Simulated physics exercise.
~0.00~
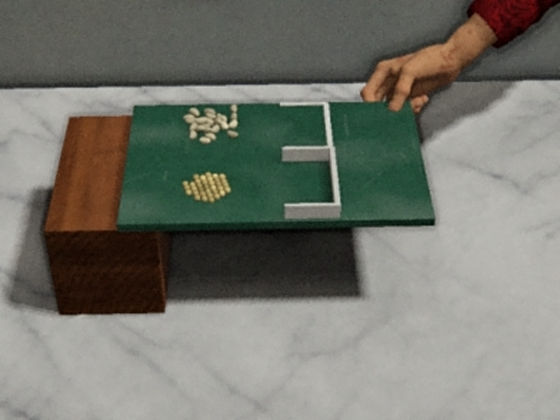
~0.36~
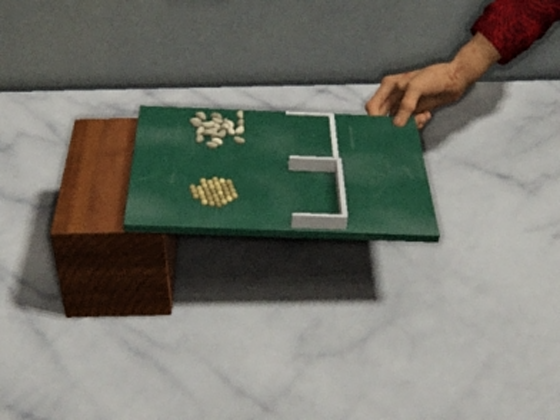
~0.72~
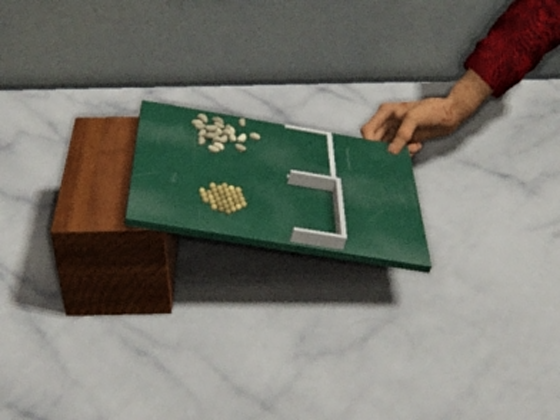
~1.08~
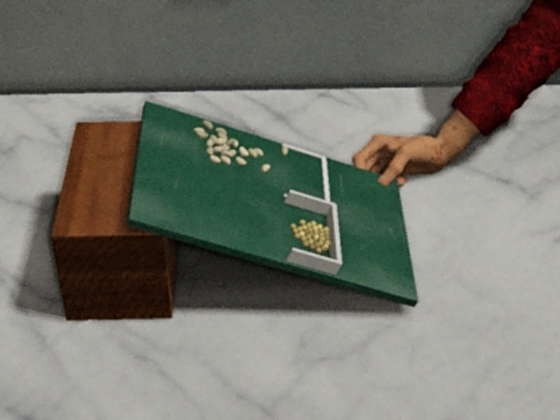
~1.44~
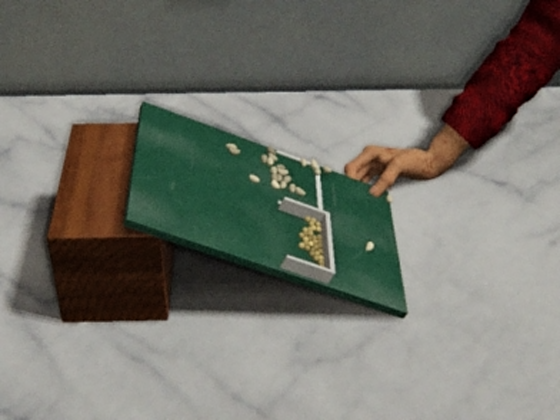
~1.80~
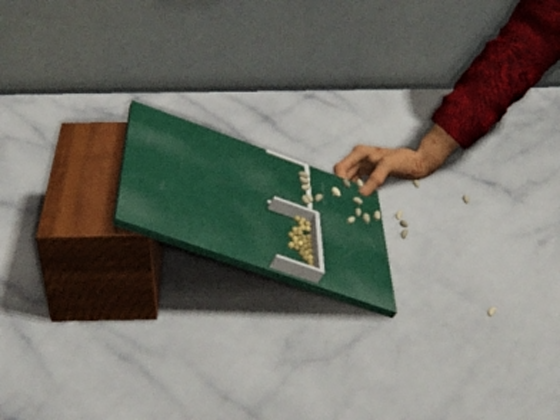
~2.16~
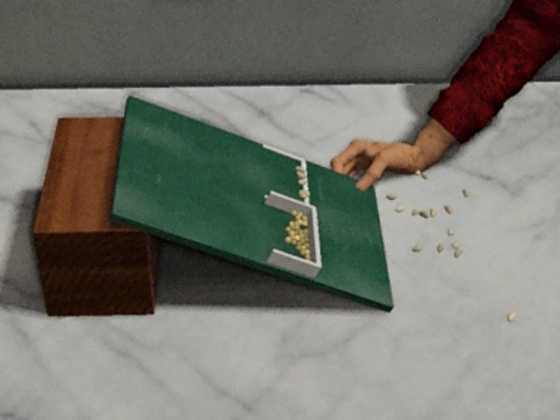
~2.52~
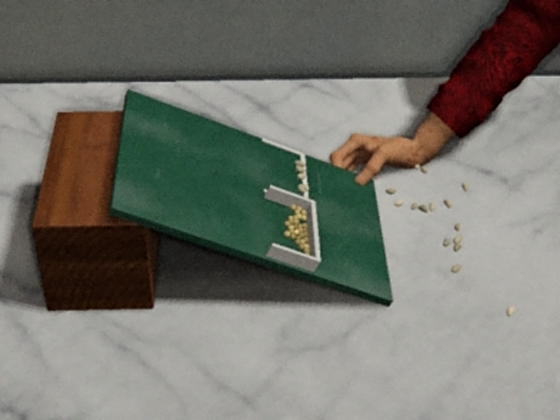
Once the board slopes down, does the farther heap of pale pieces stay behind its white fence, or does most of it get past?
Most of the farther heap gets past its fence and scatters onto the marble surface, with a few pieces left behind. The nearer yellowish heap is stopped by its own fence.
